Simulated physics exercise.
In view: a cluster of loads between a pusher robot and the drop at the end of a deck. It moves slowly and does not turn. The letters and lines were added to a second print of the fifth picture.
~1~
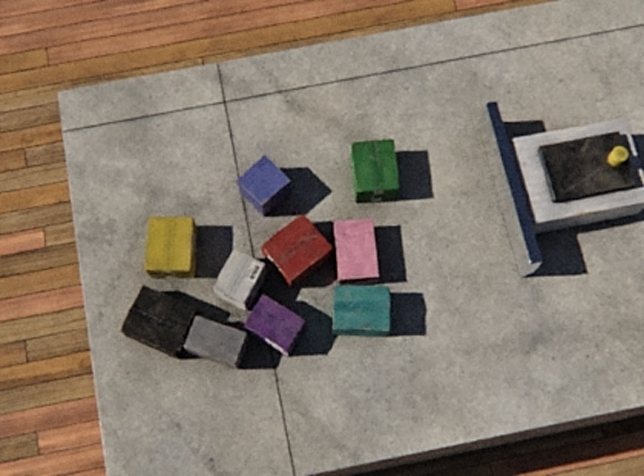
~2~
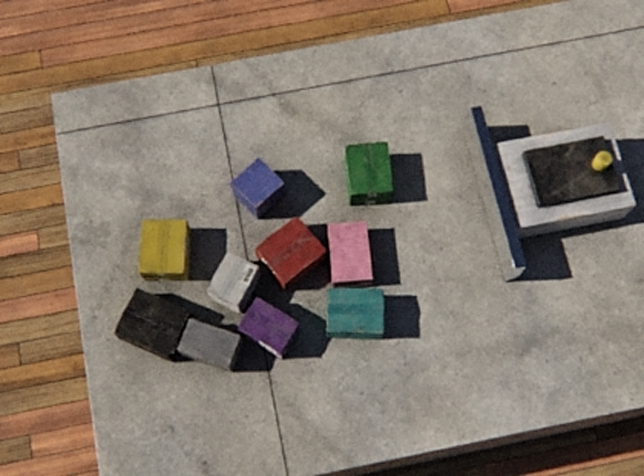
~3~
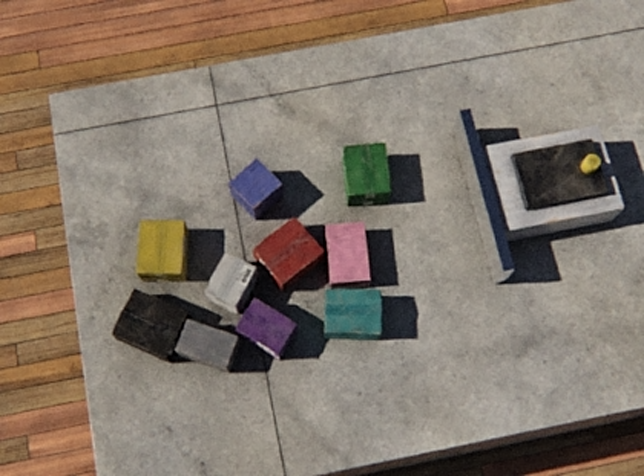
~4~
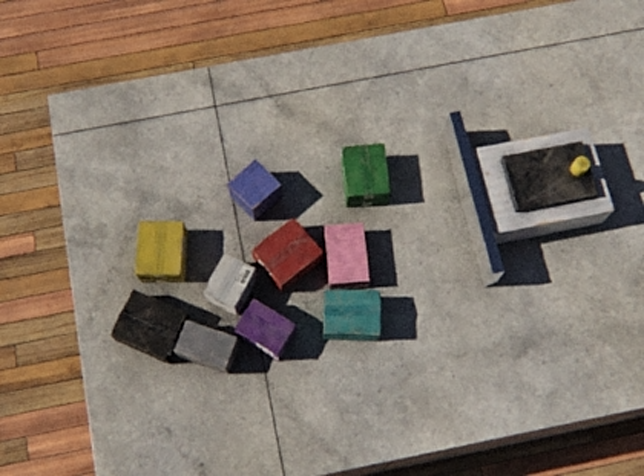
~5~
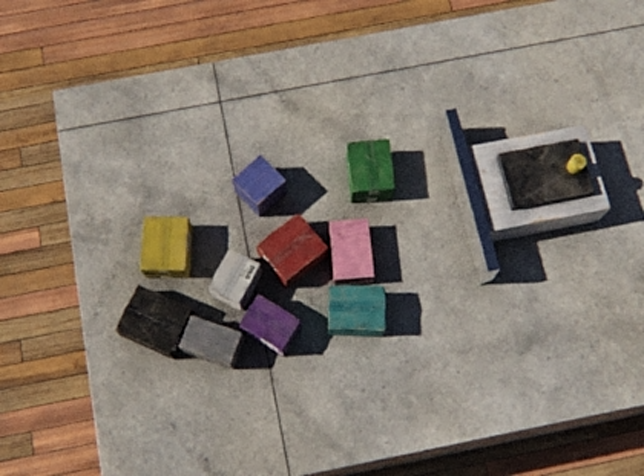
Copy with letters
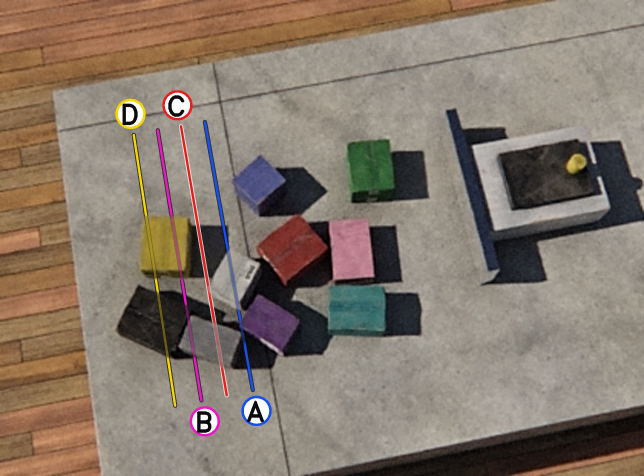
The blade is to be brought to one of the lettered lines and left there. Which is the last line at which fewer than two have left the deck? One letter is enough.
No farther than D.
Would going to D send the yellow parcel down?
By then, yes.
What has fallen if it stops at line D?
The yellow parcel goes over.
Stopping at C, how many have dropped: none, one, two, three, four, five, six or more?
By then, none.
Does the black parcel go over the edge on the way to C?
By then, no.
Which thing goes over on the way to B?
It is the yellow parcel.
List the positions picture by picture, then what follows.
In the first frame, grey crate (217, 343); red box (297, 251); purple parcel (276, 326).
In the second frame, robot (565, 172); pink crate (349, 255).
In the third frame, robot (553, 175); green parcel (367, 175).
In the fourth frame, robot (543, 177); yellow parcel (162, 252).
In the fifth frame, robot (539, 175); black parcel (156, 322); grey crate (212, 343); red box (292, 251).
On the marked copy, A at (228, 250); B at (179, 259); C at (203, 255); D at (154, 264).
Following D. Soon after the start, robot (426, 196); turquoise parcel (344, 318); green parcel (321, 182).
Later, robot (312, 218); yellow parcel (125, 241); black parcel (147, 329).
In the end, robot (220, 236); yellow parcel over the edge; red box (85, 262); one fallen.
As for the rest, A is within the limit but short; B is within the limit but short; C is within the limit but short.
